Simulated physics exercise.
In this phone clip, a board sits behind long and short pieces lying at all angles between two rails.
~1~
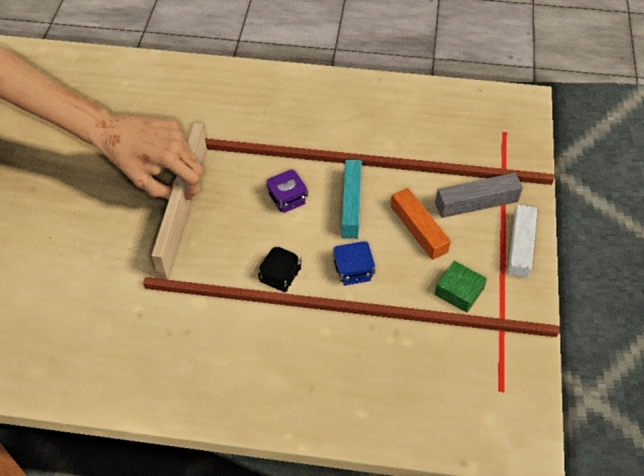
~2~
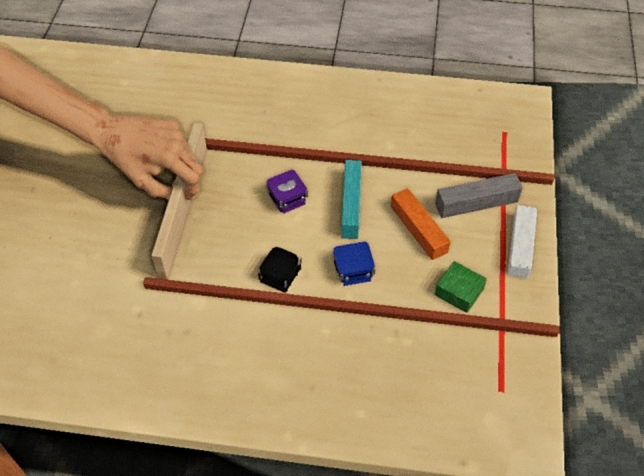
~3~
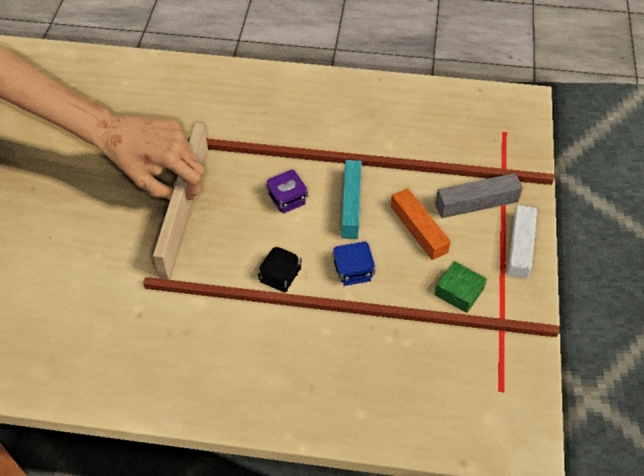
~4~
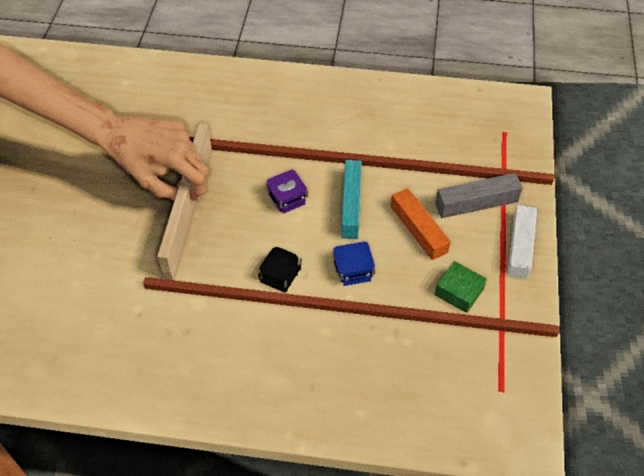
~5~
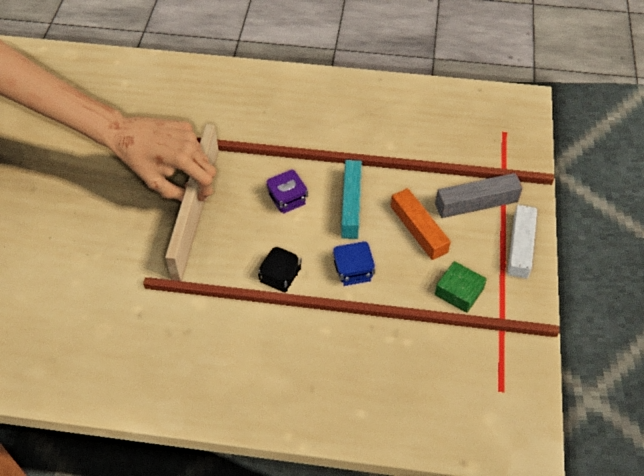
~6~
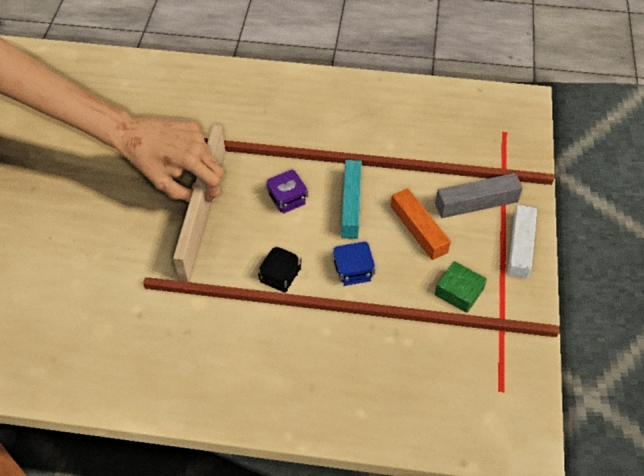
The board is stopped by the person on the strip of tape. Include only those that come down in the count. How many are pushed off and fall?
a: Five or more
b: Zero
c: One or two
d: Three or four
Answer: D.
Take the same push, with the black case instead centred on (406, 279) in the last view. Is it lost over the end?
The black case stays put.
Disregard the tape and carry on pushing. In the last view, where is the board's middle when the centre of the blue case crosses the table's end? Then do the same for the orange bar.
Blue case: (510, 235); orange bar: (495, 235).
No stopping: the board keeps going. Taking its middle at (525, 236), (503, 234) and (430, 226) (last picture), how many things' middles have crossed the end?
First 6, next 4, last 0.
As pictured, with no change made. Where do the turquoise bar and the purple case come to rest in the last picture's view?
(546, 218) and (521, 225).
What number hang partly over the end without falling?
It's 1.
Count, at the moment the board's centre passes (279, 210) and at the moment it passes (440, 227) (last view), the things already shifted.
Moved so far: 2, then 8.
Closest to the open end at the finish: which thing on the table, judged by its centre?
Answer - the blue case.
Soon after, none off yet; white bar at rest near (523, 241); grey bar at rest near (478, 196); green block at rest near (461, 287).
In the end, the number that fall off is three or four; gone, orange bar, green block, grey bar and white bar.
